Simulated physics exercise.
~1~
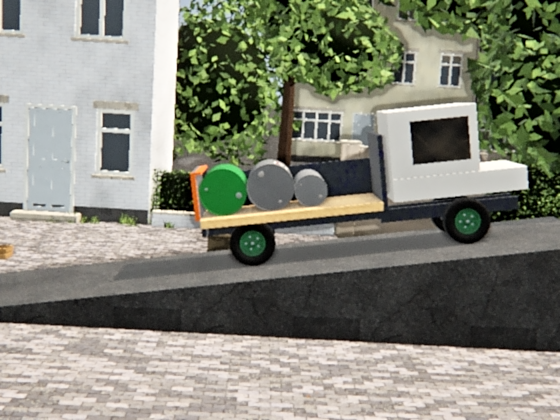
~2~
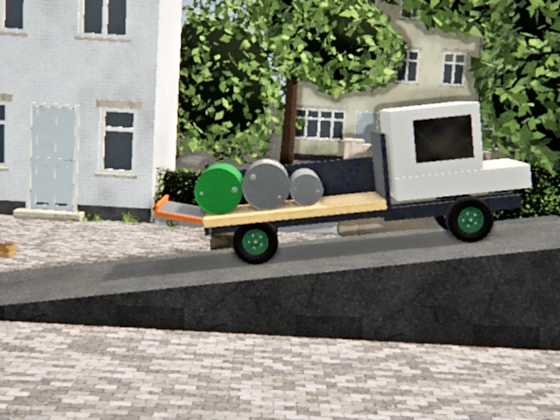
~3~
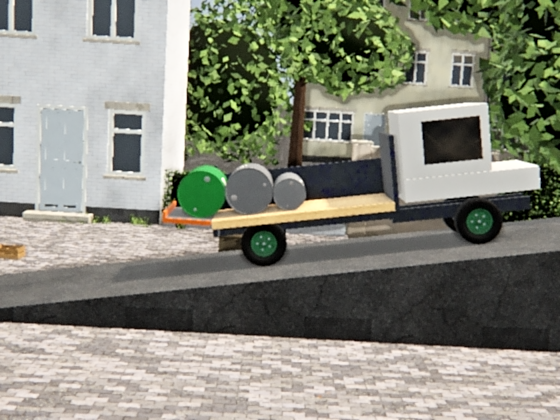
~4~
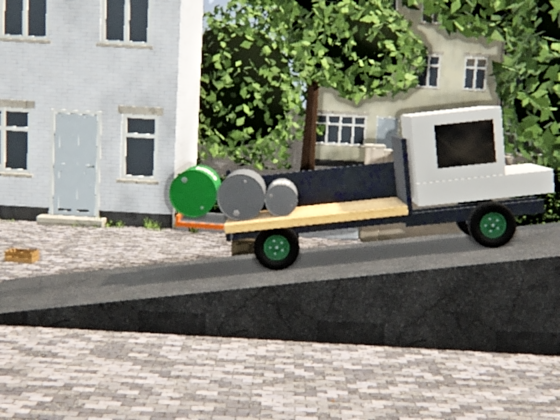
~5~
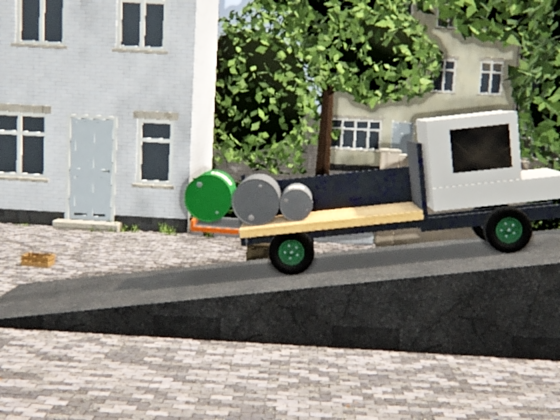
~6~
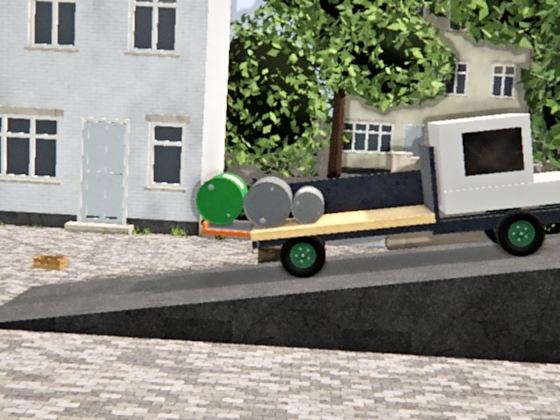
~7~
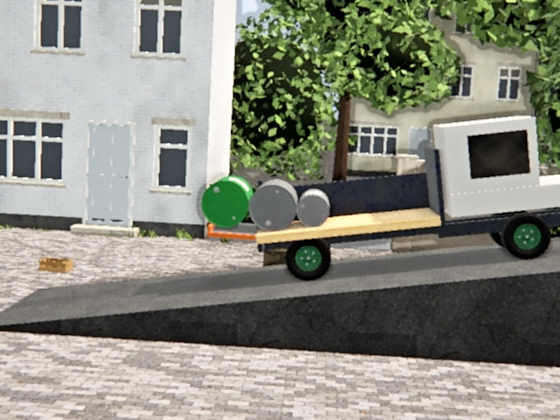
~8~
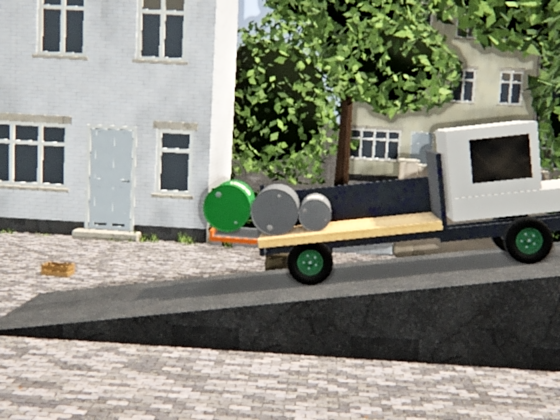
On a sloping grey ramp in front of pale houses and leafy trees, a white pick-up with a flat wooden bed stands with its tail end low, facing right. A green drum and two grey ones sit together near the back, beside an upright orange tailgate. The tailgate swings down and stops, sticking out behind the bed. The green drum rolls a short way left onto it, and the grey drums shift left close behind. The view drifts left as the drums settle, and the green one ends resting on the lowered tailgate, still aboard.
